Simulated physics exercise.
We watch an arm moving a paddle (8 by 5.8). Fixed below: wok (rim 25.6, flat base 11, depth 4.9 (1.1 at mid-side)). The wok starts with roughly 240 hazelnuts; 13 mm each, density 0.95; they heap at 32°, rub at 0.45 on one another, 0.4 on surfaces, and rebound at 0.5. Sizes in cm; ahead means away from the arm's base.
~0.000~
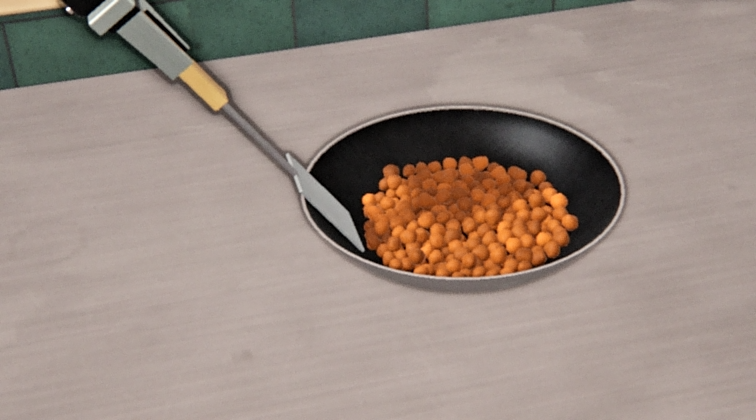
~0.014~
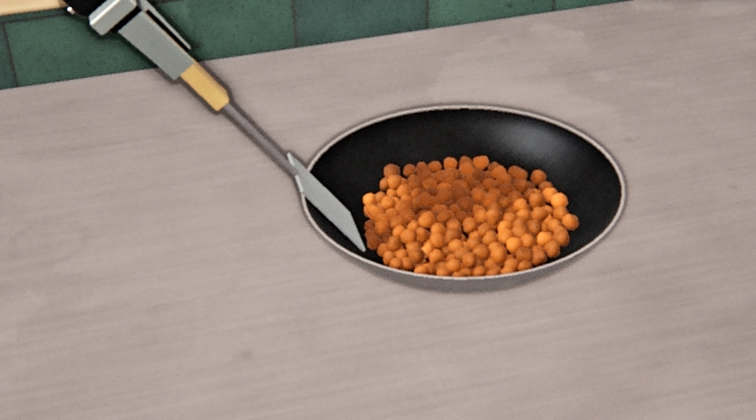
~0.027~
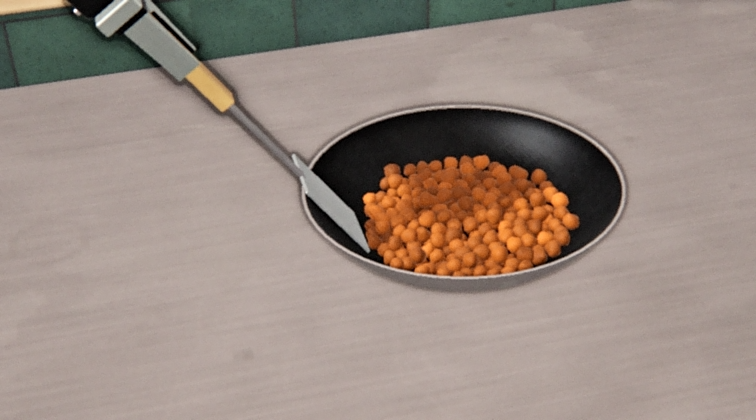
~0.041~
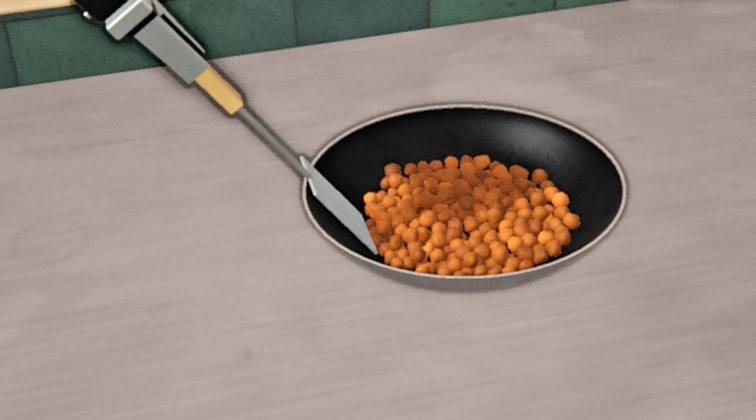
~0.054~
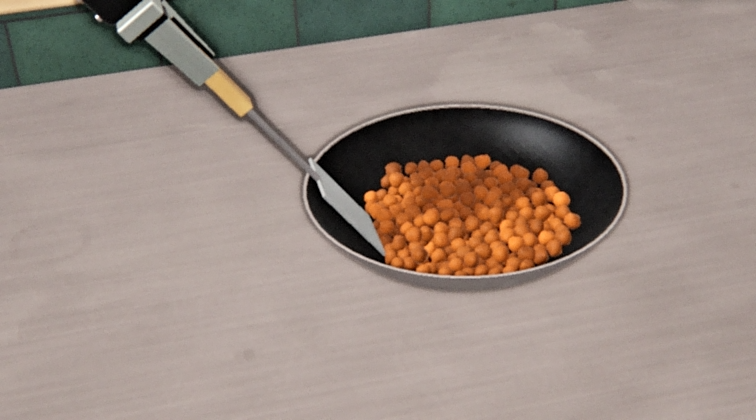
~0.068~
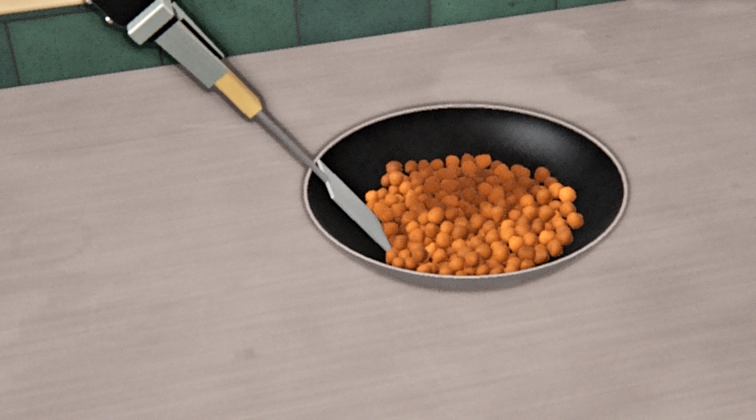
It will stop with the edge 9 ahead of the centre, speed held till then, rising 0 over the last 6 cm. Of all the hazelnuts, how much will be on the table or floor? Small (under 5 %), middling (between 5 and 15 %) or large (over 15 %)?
Share on the table or floor: Middling (between 5 and 15 %).
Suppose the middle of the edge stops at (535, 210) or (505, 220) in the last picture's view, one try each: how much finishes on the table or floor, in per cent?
About 0 and 0 per cent.
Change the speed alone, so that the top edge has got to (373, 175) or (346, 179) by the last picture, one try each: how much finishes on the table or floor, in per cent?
Some 35 and 20 per cent.
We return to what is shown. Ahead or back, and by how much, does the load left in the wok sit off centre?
Roughly 3.0 cm ahead.
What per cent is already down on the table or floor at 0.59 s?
Roughly 10 per cent.
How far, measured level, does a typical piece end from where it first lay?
Roughly 2 cm.
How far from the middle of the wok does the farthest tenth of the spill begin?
Some 25 cm.
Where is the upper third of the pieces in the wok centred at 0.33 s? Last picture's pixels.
Around (547, 181).
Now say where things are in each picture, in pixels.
The first frame shows paddle top edge at (294, 172), sloping 55°; upper third of the load around (460, 217), from x 370 to 570, top at y 165; 245 in the wok.
The second frame shows paddle top edge at (295, 172), sloping 55°; upper third of the load around (460, 217), from x 370 to 570, top at y 165.
The third frame shows paddle top edge at (300, 173), sloping 55°; upper third of the load around (460, 216), from x 370 to 570, top at y 160.
The fourth frame shows paddle top edge at (308, 175), sloping 55°; upper third of the load around (460, 216), from x 370 to 570, top at y 160.
The fifth frame shows paddle top edge at (317, 177), sloping 55°; upper third of the load around (462, 215), from x 370 to 570, top at y 160.
The sixth frame shows paddle top edge at (325, 178), sloping 55°; upper third of the load around (463, 207), from x 370 to 575, top at y 160; 245 in the wok.
After 0.20 s, sloping 55°, highest piece 4 above the table; 245 in the wok.
After 0.33 s, sloping 55°, highest piece 5 above the table; 245 in the wok.
After 0.59 s, sloping 55°, highest piece 6 above the table; 221 in the wok, 23 on the table or floor, 1 on the blade or in flight.
After 1.64 s, sloping 55°, highest piece 6 above the table; 221 in the wok, 24 on the table or floor.
At rest, 221 in the wok, 24 on the table or floor. That is 10 % on the table or floor.
